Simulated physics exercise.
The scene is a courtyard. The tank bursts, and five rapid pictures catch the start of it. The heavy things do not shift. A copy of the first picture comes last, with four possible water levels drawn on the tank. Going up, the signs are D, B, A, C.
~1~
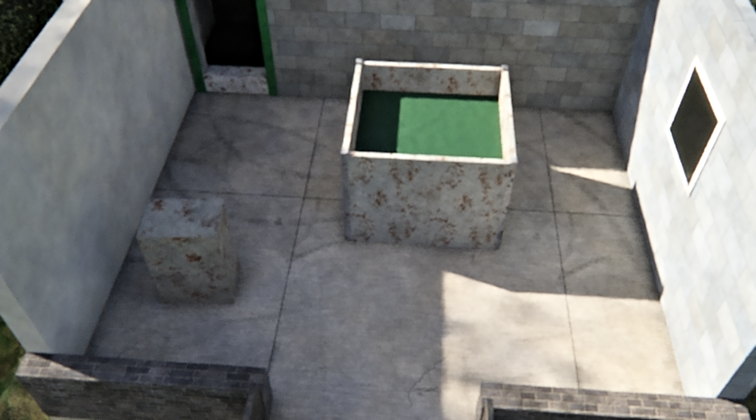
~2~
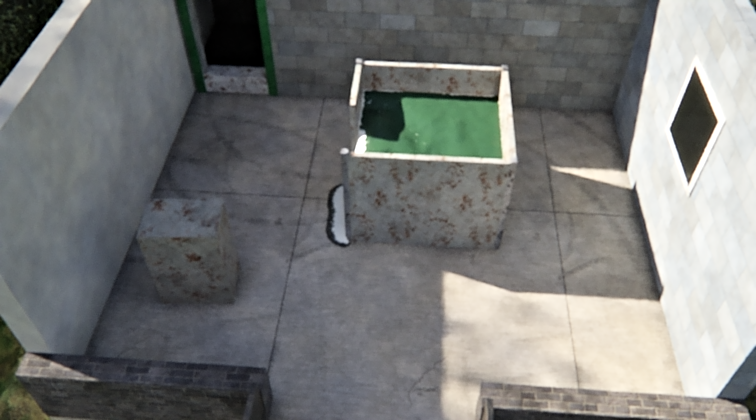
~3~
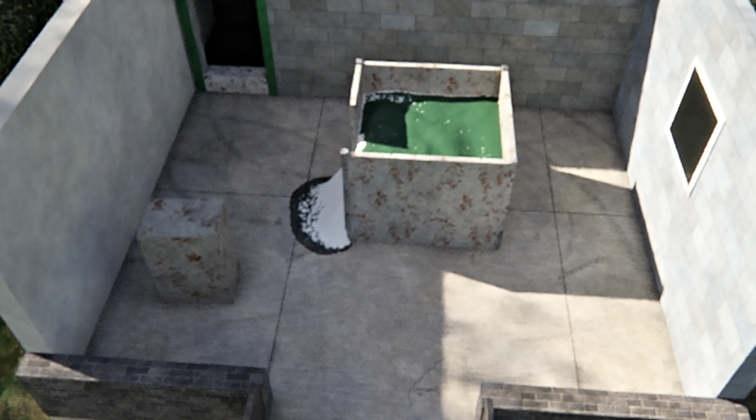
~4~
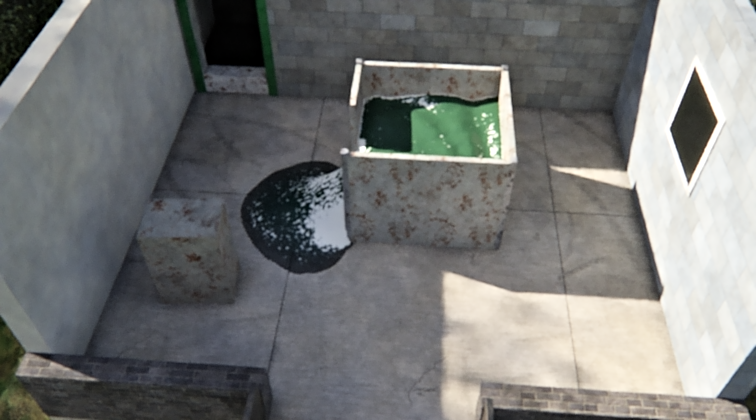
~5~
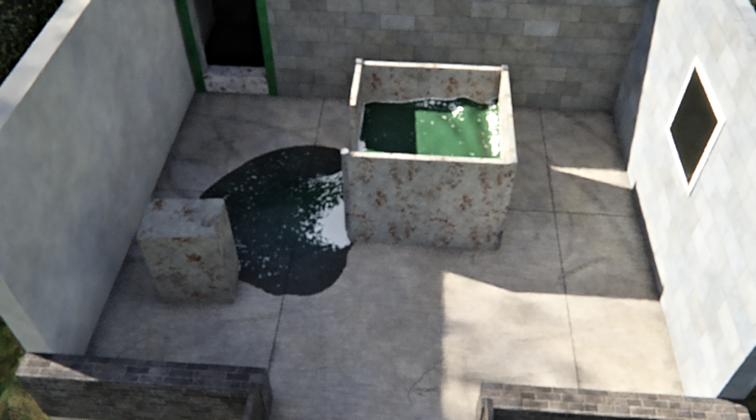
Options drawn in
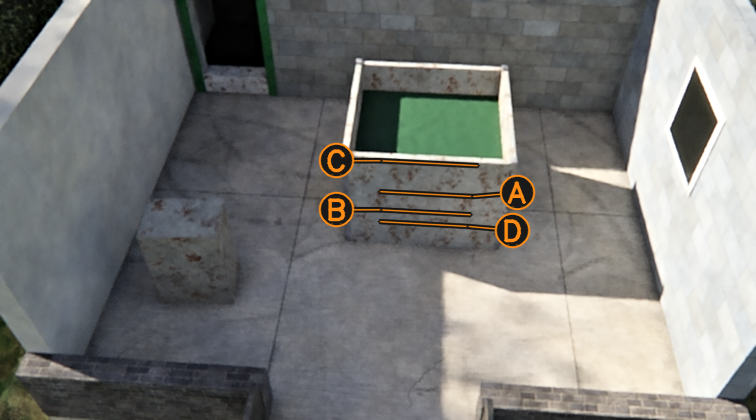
To begin with, green water sits still in a square, rust-speckled tank in a walled courtyard, with a smaller block to its left. The tank's left side opens and water pours out, foaming white. A dark, rounded puddle spreads leftward across the paving to the block as the tank's level drops.
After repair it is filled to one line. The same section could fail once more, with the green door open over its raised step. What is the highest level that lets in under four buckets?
A is the one.
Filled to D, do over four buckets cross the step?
No, not at all.
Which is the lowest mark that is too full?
It is C.
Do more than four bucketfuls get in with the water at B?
No, that is safe.
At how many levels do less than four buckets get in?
Three of the four.
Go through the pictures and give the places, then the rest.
Water in the tank at rest, its middle at (429, 133); foot of the green doorway at (238, 93); open gate at (373, 372).
Water covers 1 % of the ground and shows as far out as (349, 200).
Water covers 3 % of the ground and shows as far out as (302, 191).
Water covers 7 % of the ground and shows as far out as (265, 242).
Water covers 13 % of the ground and shows as far out as (256, 276).
On the marked copy, A at (426, 194); B at (425, 212); C at (428, 163); D at (424, 224); from the bottom up D, B, A, C.
With A, a splash gets over, under a bucket.
With B, nothing gets over.
With C, about 11 bucketfuls get in.
With D, nothing gets over.
